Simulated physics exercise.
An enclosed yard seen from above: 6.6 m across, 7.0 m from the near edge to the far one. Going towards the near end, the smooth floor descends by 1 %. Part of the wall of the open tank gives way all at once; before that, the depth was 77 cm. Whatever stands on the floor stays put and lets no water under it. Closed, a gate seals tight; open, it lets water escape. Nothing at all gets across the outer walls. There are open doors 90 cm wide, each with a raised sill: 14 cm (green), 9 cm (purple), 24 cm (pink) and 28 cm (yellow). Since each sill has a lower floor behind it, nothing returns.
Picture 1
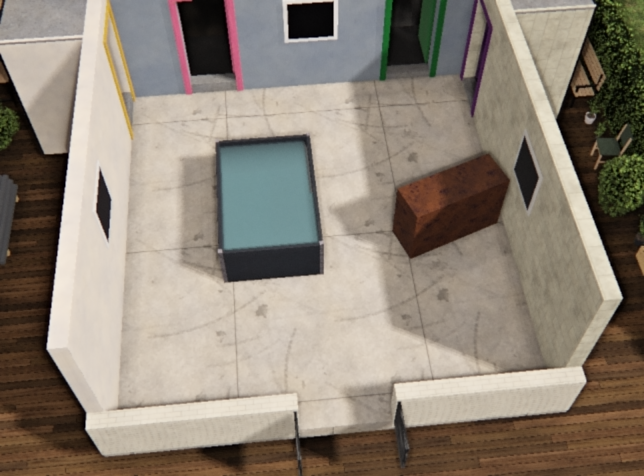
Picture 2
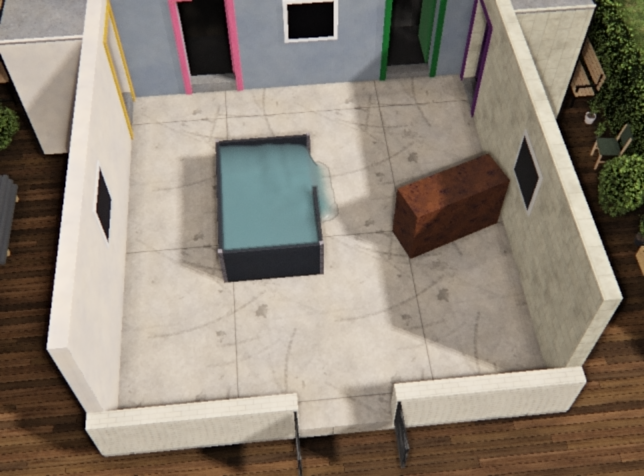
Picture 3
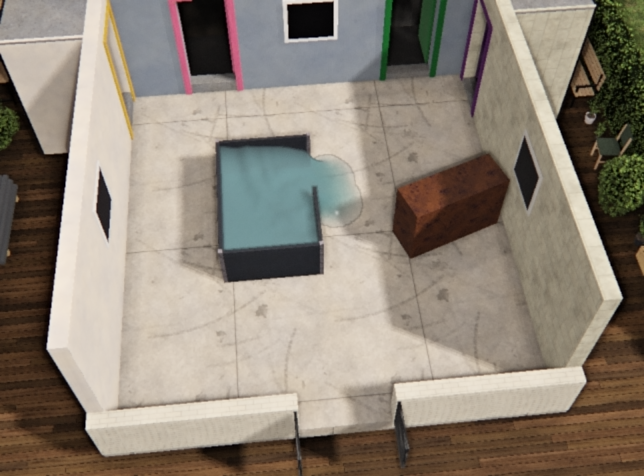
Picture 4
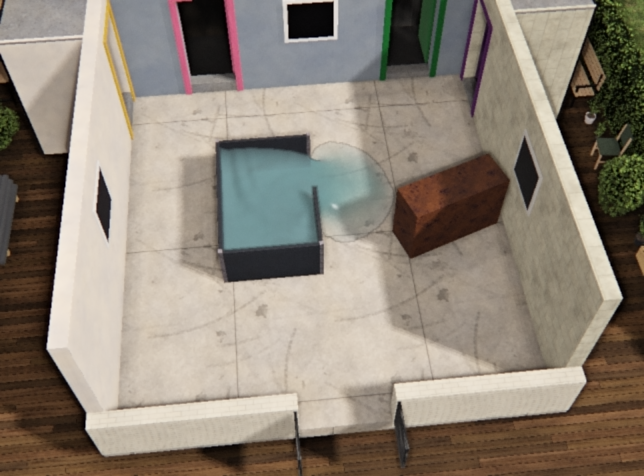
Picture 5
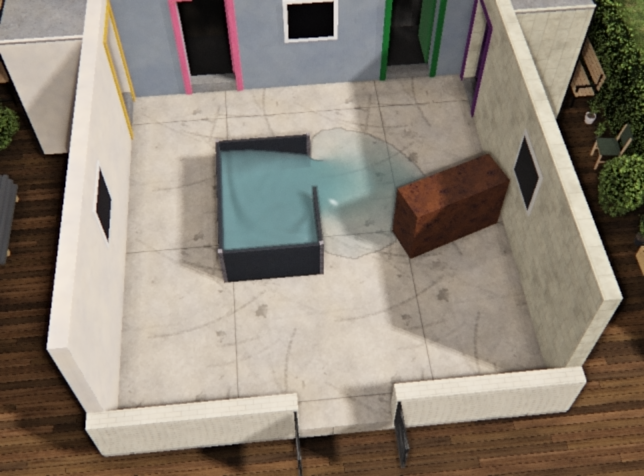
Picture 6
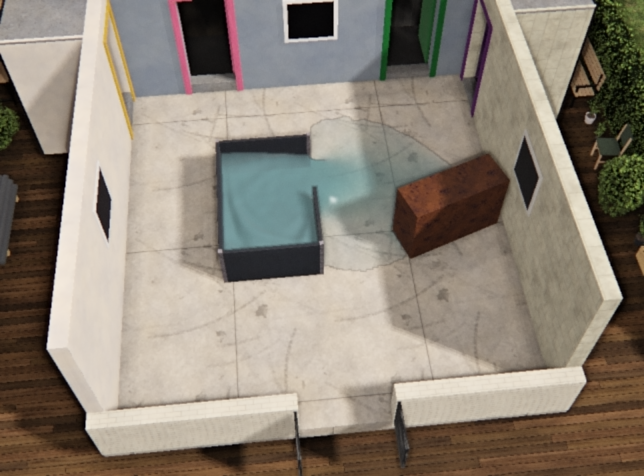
Water pouring through a gap in the right side of a dark-walled tank, spreading across a pale floor and reaching a brown block.
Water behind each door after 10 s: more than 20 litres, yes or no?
Green door: Yes; purple door: Yes; pink door: No; yellow door: No.
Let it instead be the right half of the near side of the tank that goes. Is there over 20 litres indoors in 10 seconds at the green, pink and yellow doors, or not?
Then: Green below, pink under, yellow not over.
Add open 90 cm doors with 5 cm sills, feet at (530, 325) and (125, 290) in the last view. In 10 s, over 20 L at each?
First door short of the limit, second door short of the limit.
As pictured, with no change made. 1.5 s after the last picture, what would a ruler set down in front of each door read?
Door by door in cm, green shows 15, purple shows 27, pink shows 0, yellow shows 0.
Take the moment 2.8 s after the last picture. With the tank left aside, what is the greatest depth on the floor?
I'd put it at close to 30 cm.
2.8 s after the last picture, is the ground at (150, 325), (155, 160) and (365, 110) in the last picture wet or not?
Listed in turn: Spared so far / spared so far / swamped.
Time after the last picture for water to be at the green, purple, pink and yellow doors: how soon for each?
Doors: Green 0.9 s / purple 0.7 s / pink 3.8 s / yellow 5.0 s.
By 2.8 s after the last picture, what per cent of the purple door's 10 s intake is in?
Share: ~ 50 %.
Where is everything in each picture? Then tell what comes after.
In the first picture, still water, 77 cm deep, in the open tank at (267, 193).
In the second picture, water pours out at (310, 181) and has run 0.7 m, to a hidden place; typically 10 cm deep outside, 77 cm at the open tank's back.
In the third picture, the front is at (353, 215), 0.9 m from the gap at (310, 183); 1.0 m2 of floor is under water; 76 cm left at the back of the open tank.
In the fourth picture, the front is at (390, 196), 1.4 m from the gap at (310, 184); 2.3 m2 of floor is under water; 72 cm left at the back of the open tank.
In the fifth picture, the front is at a hidden place, 2.1 m from the gap at (310, 184); 4.2 m2 of floor is under water; 66 cm left at the back of the open tank.
In the sixth picture, the front is at a hidden place, 2.7 m from the gap at (310, 184); 5.8 m2 of floor is under water; 67 cm left at the back of the open tank.
Then, 0.7 s after the last picture water covers 25 % of the floor and is deepest (49 cm) near (486, 181); green door not reached, purple door not reached, pink door not reached, yellow door not reached.
Then, 1.5 s after the last picture water covers 30 % of the floor and is deepest (44 cm) near (484, 173); green door 15 cm at the sill, 2 L in, purple door 27 cm at the sill, 24 L in, pink door not reached, yellow door not reached.
Then, 2.8 s after the last picture water covers 40 % of the floor and is deepest (30 cm) near (458, 84); green door 23 cm at the sill, 35 L in, purple door 25 cm at the sill, 143 L in, pink door not reached, yellow door not reached.
Then, 5.3 s after the last picture water covers 60 % of the floor and is deepest (18 cm) near (425, 218); green door 14 cm at the sill, 61 L in, purple door 16 cm at the sill, 255 L in, pink door 4 cm at the sill, 0 L in, yellow door 8 cm at the sill, 0 L in.
Then, 9.3 s after the last picture water covers 90 % of the floor and is deepest (10 cm) near (142, 429); green door 7 cm at the sill, 62 L in, purple door 8 cm at the sill, 278 L in, pink door 6 cm at the sill, 0 L in, yellow door 8 cm at the sill, 0 L in.
